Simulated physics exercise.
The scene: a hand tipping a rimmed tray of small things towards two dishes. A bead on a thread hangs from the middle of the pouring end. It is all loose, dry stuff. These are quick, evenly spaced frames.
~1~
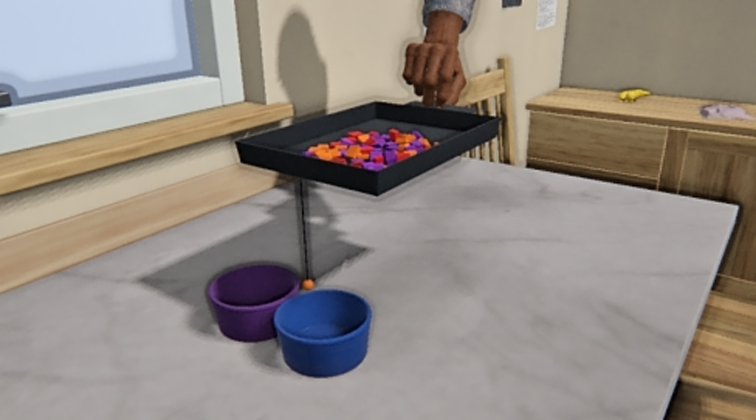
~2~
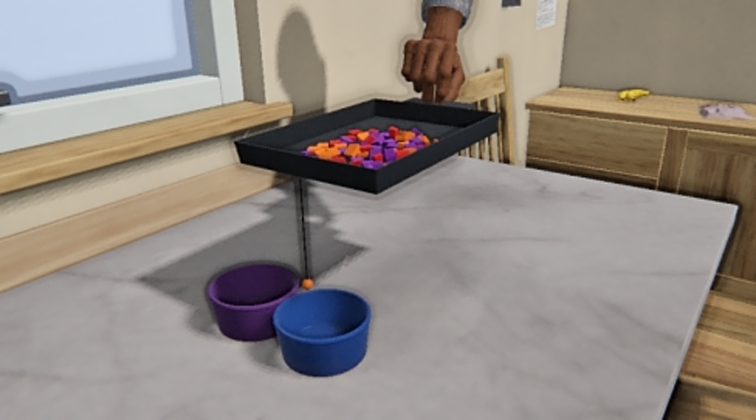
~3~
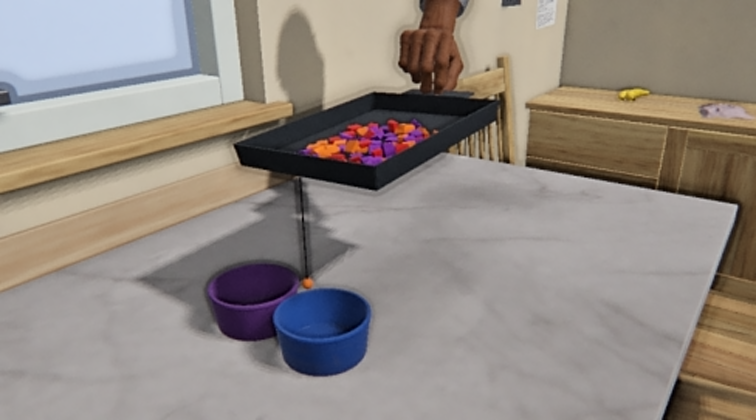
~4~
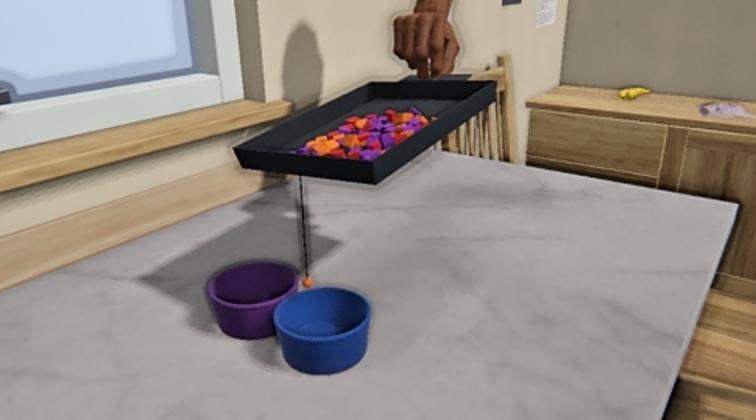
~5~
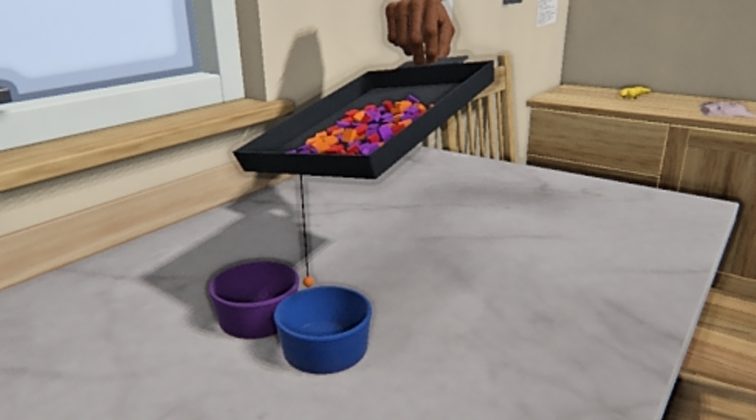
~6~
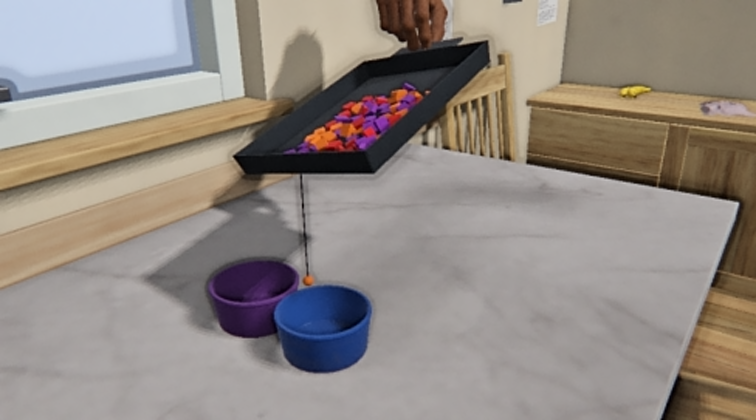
A hand slowly raised the back of a black tray of orange, red and purple pieces, tilting it more steeply towards its lower left corner, above a purple dish and a blue one.
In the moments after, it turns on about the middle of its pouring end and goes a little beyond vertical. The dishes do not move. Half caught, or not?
Together they catch more than half.
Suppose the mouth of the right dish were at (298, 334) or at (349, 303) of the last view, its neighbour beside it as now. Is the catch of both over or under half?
First below a half, then over half.
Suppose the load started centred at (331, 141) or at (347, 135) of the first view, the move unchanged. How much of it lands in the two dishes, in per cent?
About 90 and 90 per cent.
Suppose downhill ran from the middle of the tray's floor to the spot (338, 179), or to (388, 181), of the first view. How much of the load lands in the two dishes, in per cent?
The first gives 40 %, the second 20 %.
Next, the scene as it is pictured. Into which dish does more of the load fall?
It is the left one.
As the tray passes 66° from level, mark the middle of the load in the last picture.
Near (288, 140).
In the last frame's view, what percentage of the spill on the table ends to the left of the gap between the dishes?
Roughly 70 in a hundred.
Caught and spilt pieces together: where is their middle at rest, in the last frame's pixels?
Around (256, 305).
Just after the last frame, tray tipped steeply; almost all on the tray; just a few in the air.
A moment on, tray tipped past a quarter turn; the larger part on the tray; roughly a quarter in the left dish; just a few outside both; about a tenth in the air.
Further on, tray tipped past a quarter turn; the larger part in the left dish; about a tenth outside both.
When it is over, tray tipped past a quarter turn; not one in the right dish; the larger part in the left dish; about a tenth outside both.
